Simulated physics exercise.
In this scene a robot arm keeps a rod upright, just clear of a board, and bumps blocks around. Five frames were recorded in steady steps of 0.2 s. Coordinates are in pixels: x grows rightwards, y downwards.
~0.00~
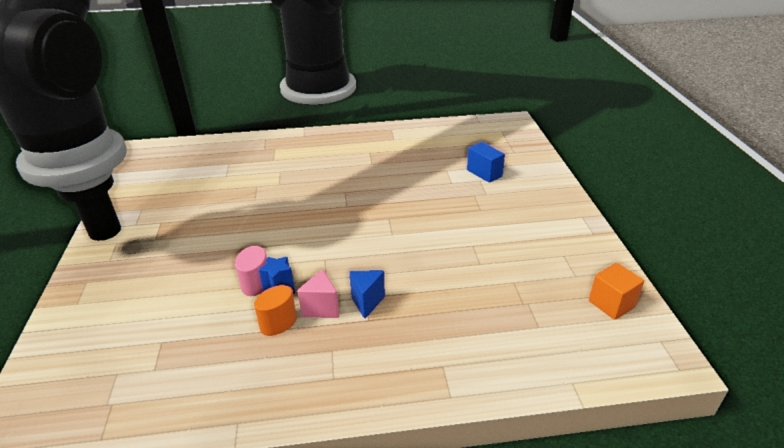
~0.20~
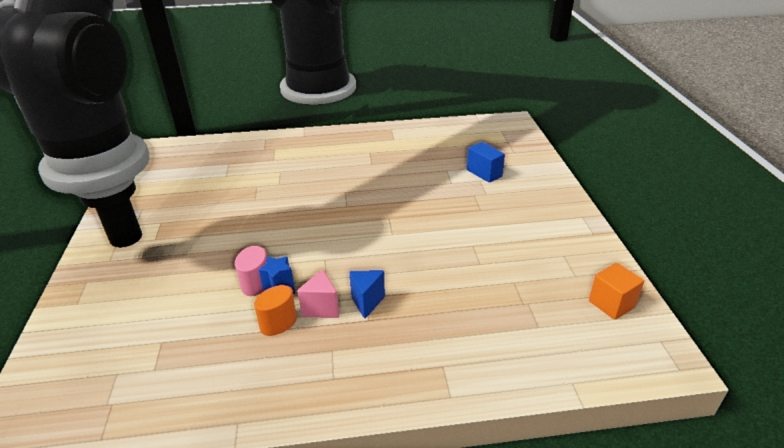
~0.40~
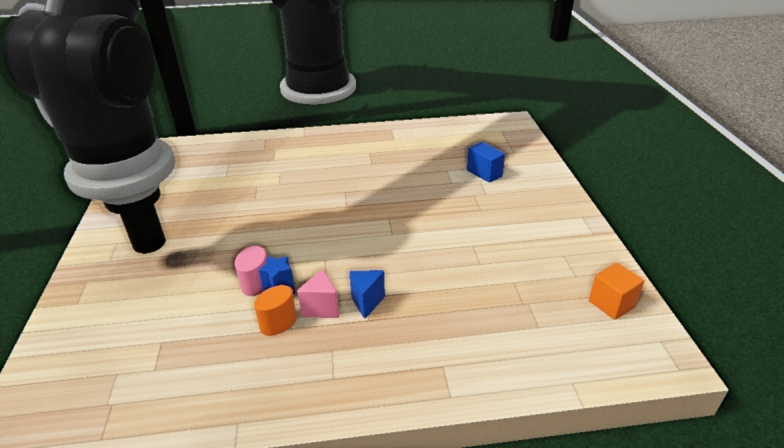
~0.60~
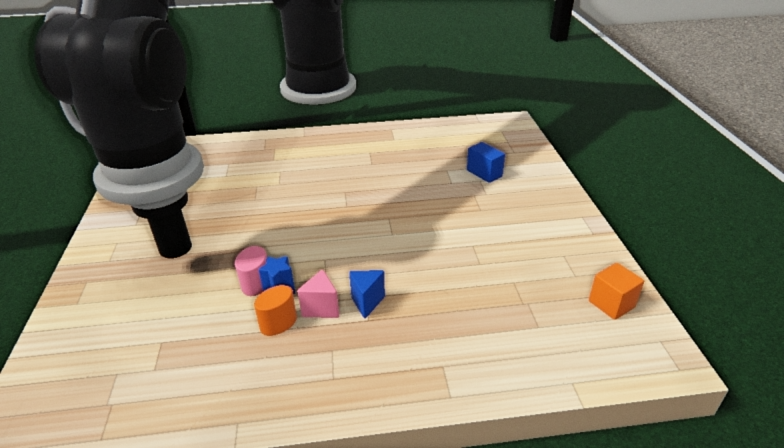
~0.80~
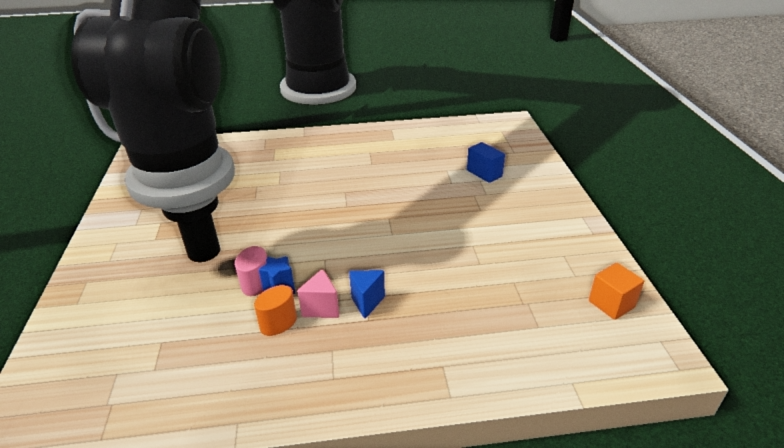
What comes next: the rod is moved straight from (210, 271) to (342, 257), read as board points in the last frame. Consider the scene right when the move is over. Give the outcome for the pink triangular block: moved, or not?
By the last moment of the path, the pink triangular block has stayed put.
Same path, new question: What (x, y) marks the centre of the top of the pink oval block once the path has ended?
Just about (271, 258).
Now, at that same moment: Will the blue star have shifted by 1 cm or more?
My answer is yes.
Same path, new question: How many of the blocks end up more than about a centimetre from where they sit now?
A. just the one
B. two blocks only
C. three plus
My pick is B.
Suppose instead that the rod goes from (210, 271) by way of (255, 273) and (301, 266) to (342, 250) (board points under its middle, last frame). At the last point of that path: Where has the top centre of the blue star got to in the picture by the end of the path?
Final place: (308, 279).
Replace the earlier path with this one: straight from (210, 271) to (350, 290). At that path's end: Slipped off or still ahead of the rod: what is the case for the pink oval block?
The rod pushes it to the end.
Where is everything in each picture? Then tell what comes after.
Tip of the rod at (105, 232), middles of tops, pink oval block at (250, 257), blue star at (275, 265), pink triangular block at (319, 283), in the first frame.
Rod at (126, 238), nothing pushed, in the second frame.
Rod at (150, 244), nothing pushed, in the third frame.
Rod at (176, 249), nothing pushed, in the fourth frame.
Rod at (204, 252), pink oval block at (250, 257), blue star at (275, 265), pink triangular block at (319, 283), in the fifth frame.
On the path given first. One third of the way, rod at (251, 248); pink oval block at (260, 259), turned 30° clockwise; blue star at (282, 267), turned 15° clockwise.
Two thirds of the way, rod at (297, 243); pink oval block at (271, 258), turned 75° clockwise; blue star at (289, 271), turned 35° clockwise.
At the end, rod at (340, 239); pink oval block at (271, 258), turned 75° clockwise; blue star at (289, 271), turned 35° clockwise; pink triangular block unmoved.
